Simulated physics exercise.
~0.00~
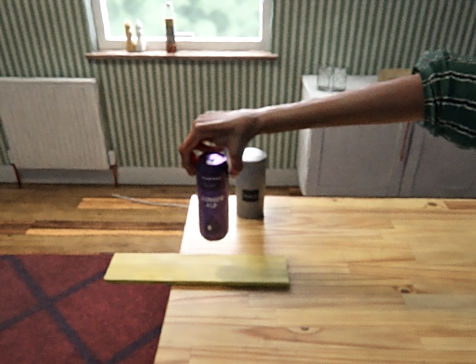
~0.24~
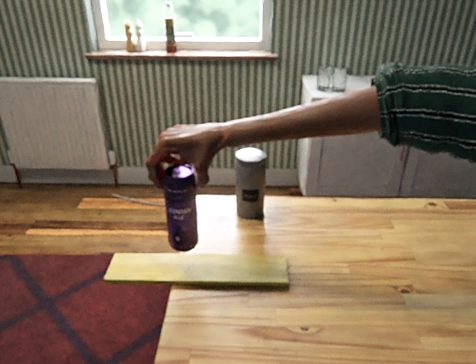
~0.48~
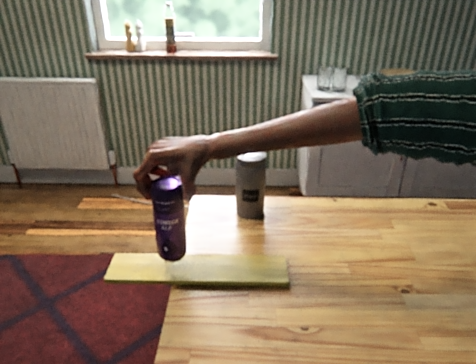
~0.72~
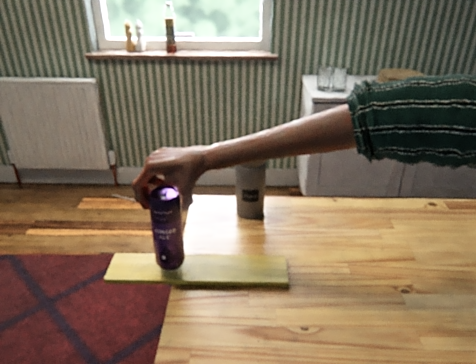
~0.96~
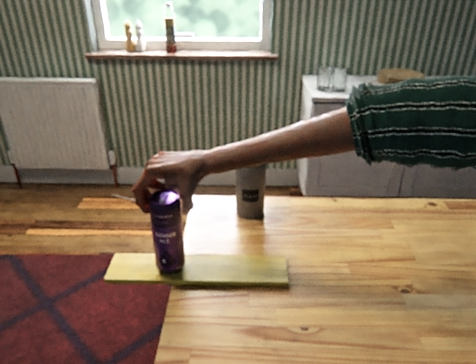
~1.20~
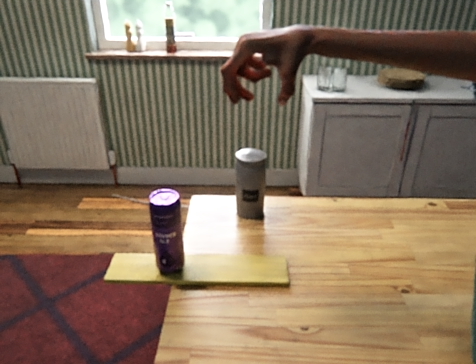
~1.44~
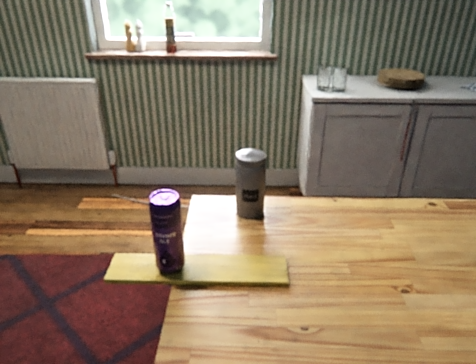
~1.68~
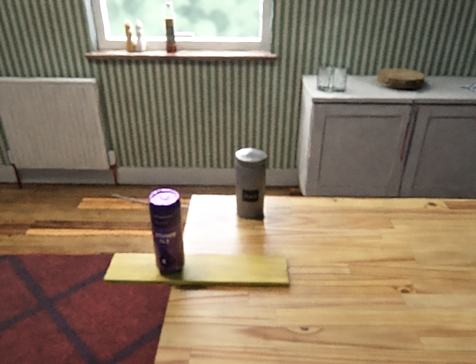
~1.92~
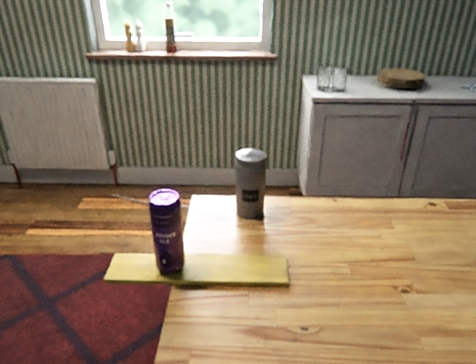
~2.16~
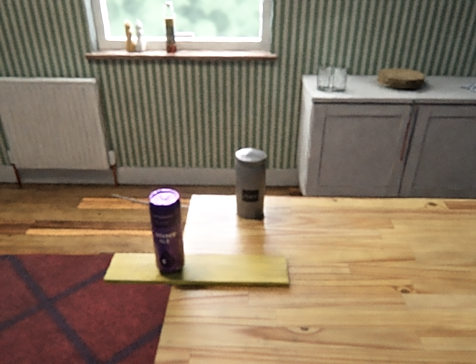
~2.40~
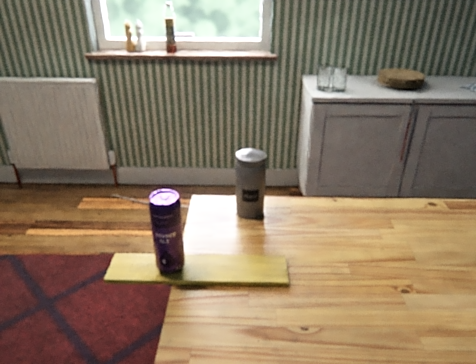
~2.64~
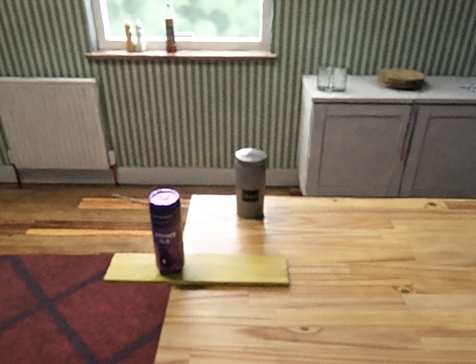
A room with green striped wallpaper, a window and a pale cabinet is seen from a steady, slightly raised view across a wooden table. A flat yellow board lies at the table's near left end, jutting out over a dark red rug, and a grey jar stands farther back. A hand reaching in from the right, in a dark green striped sleeve, carries a purple can leftward and lowers it upright onto the board's overhanging part. The hand lets go, lifts and withdraws to the right. The can stays standing, and the board and jar remain still.
